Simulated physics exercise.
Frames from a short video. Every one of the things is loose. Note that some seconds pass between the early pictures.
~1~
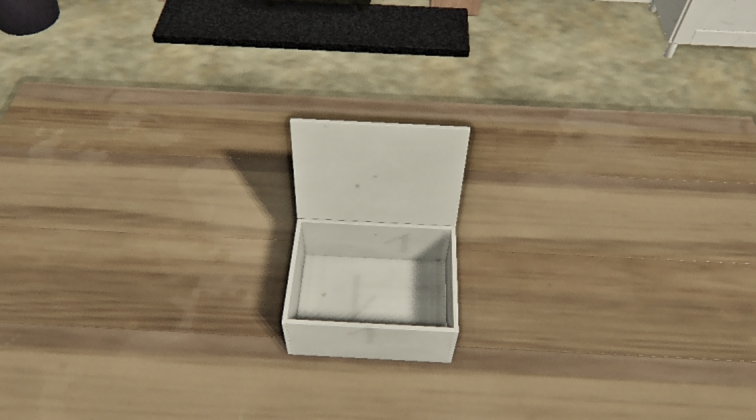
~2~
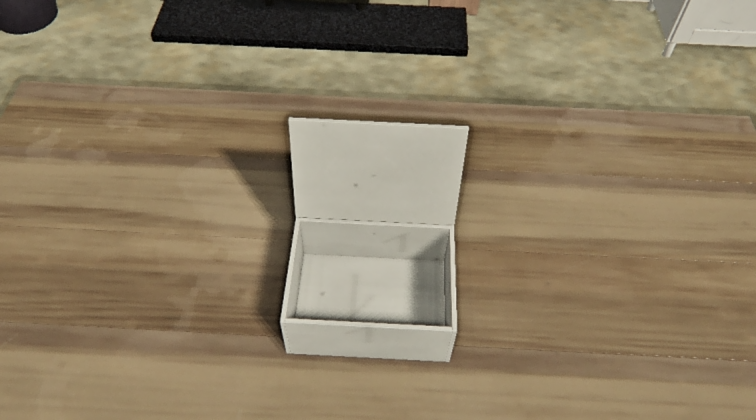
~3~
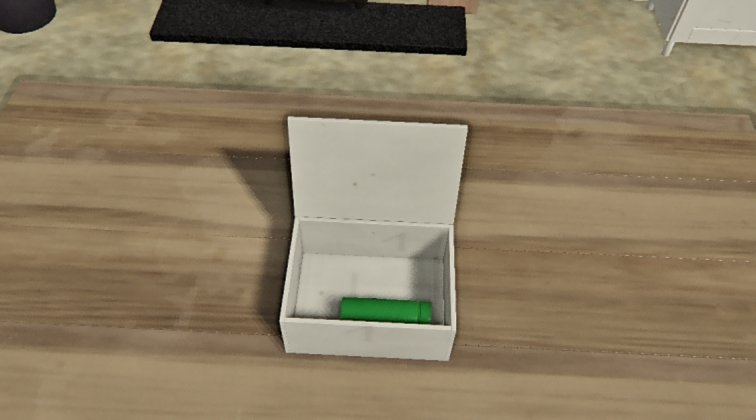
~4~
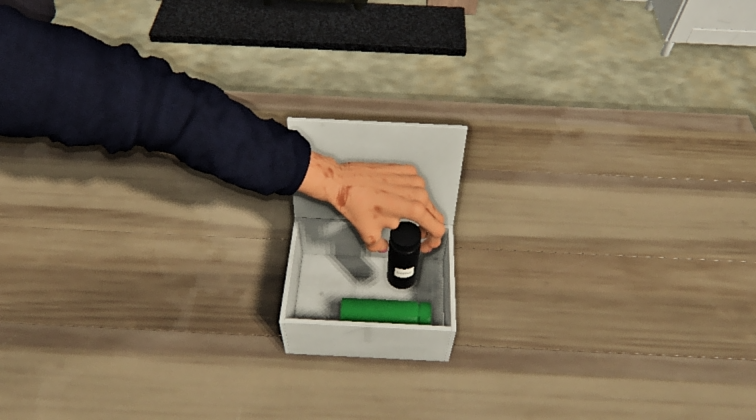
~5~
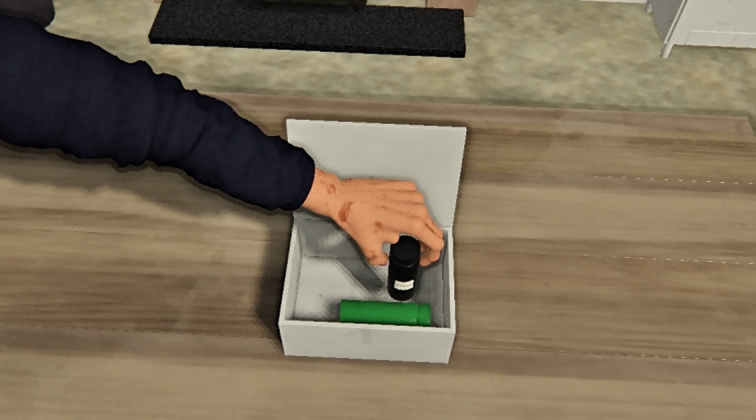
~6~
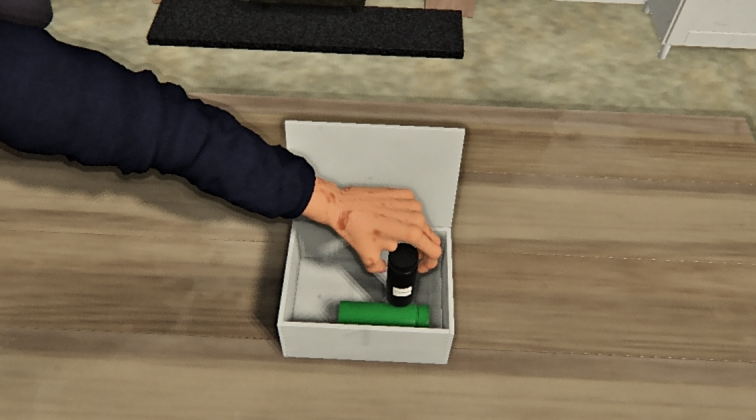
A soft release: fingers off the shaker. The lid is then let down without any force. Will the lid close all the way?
The lid is going to finish down.
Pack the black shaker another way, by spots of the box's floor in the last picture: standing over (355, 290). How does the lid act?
Lid open.
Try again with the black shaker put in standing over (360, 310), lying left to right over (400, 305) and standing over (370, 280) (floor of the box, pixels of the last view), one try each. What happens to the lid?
Going in order, the lid comes down all the way, then comes down all the way, then is left partly open.
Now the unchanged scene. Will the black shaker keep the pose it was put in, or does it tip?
After all that, it finishes out of line.
Then, 1.20 s later than the last frame, lid starting down; black shaker on its side near (409, 286); green shaker moved a little.
Then, 1.80 s later than the last frame, lid 35° above the rim; black shaker on its side near (411, 286); green shaker moved a little.
When it is over, lid shut; lying over in the box, black shaker; green shaker as before. End places, in pixels of the last picture, black shaker near (411, 286).
